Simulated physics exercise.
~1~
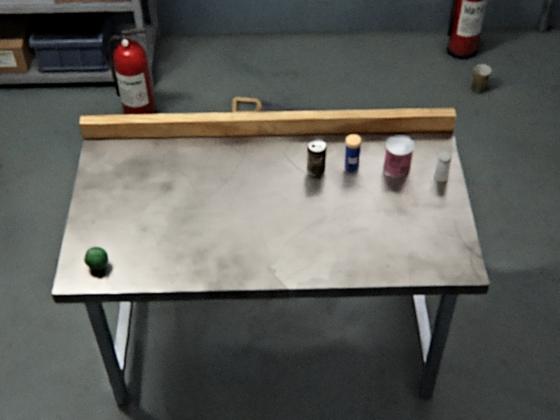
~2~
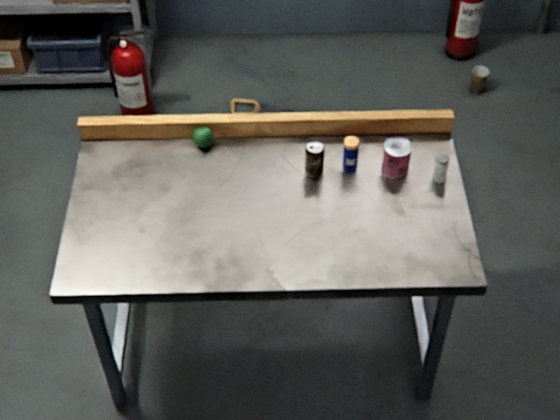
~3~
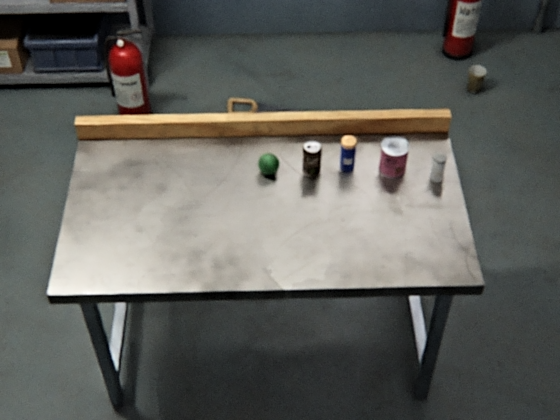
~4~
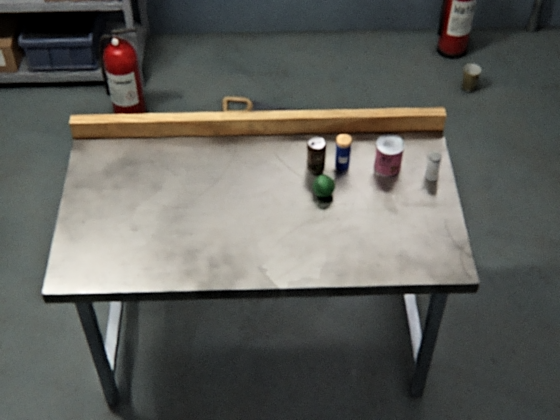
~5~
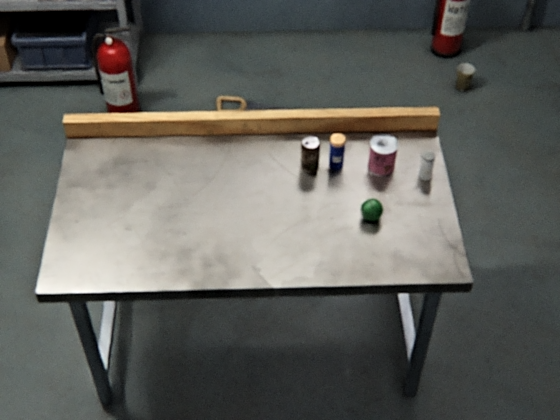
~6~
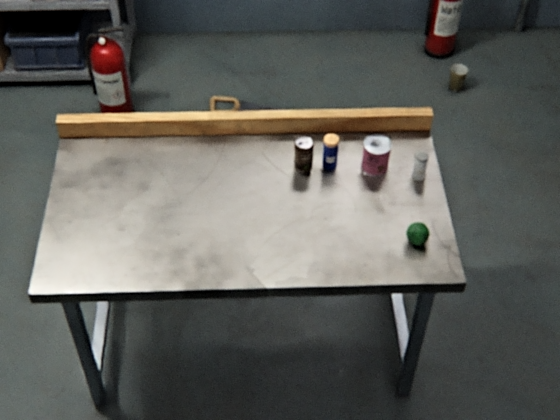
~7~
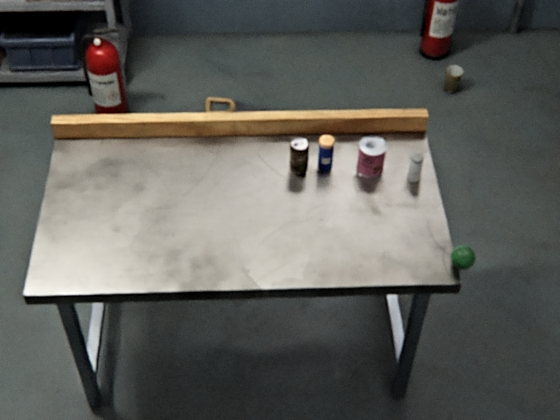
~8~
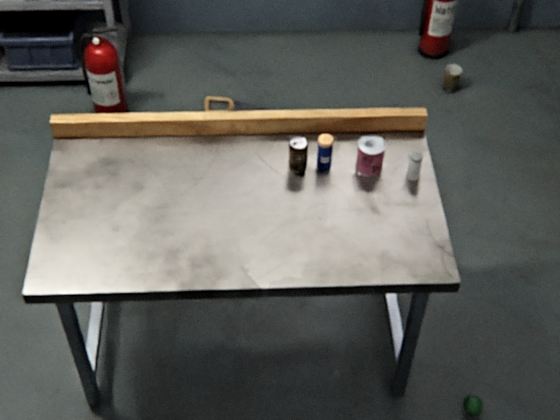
In a workshop with a grey floor, a metal-topped table stands with a wooden rail along its far edge, and a brown can, a blue shaker, a pink tin and a white shaker are grouped near the far right. A green ball starts near the left corner and rolls up and to the right until it meets the rail. It rebounds toward the viewer, passing close by the brown can, which stays upright. The ball continues diagonally across the open tabletop and rolls off the right edge. It drops toward the floor, while all four containers remain standing.
